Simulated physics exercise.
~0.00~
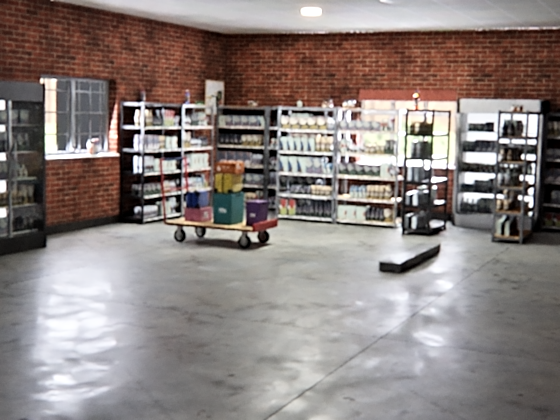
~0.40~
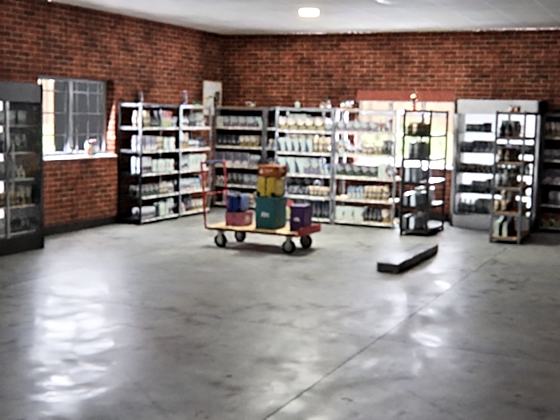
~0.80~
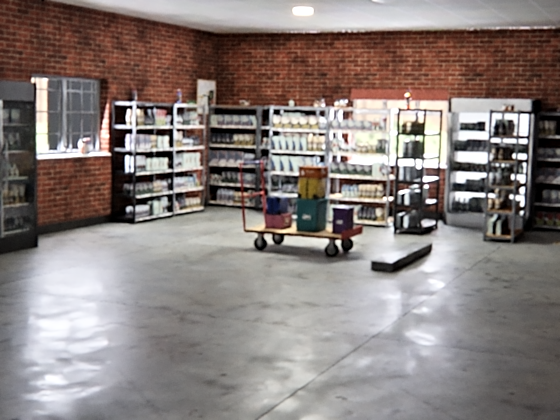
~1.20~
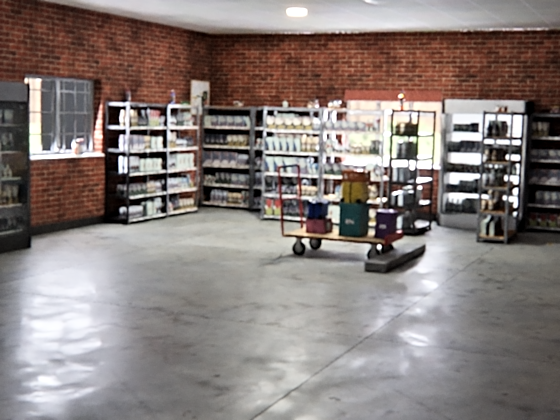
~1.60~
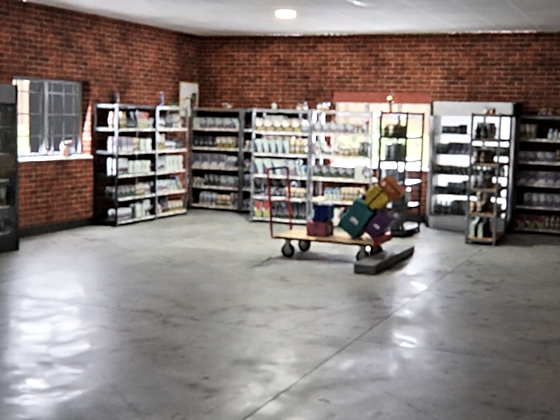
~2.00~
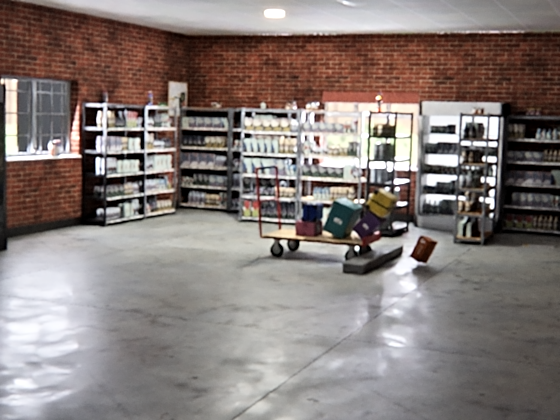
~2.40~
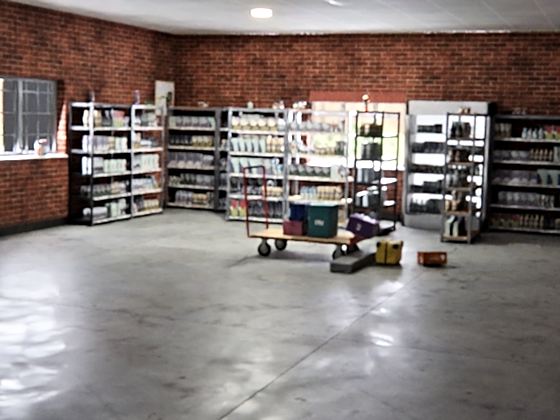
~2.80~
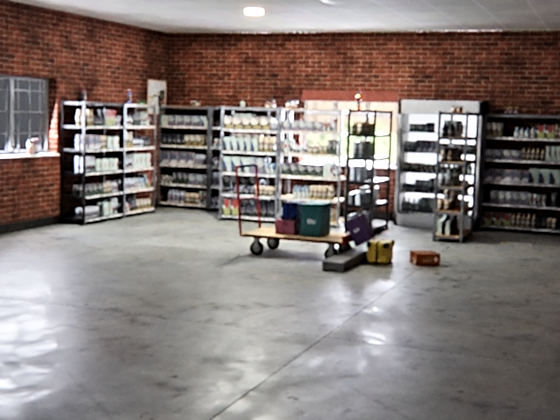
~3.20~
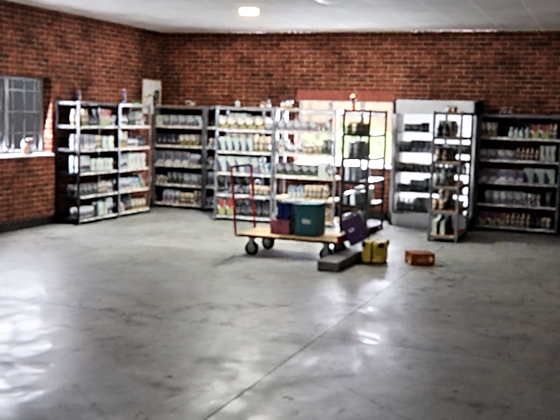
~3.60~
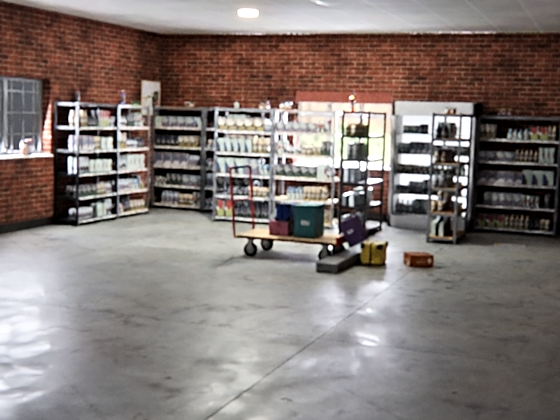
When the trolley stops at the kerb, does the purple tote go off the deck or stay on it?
The purple tote goes off the deck. It tips over the front end as the trolley stops and finishes overturned just past the edge.
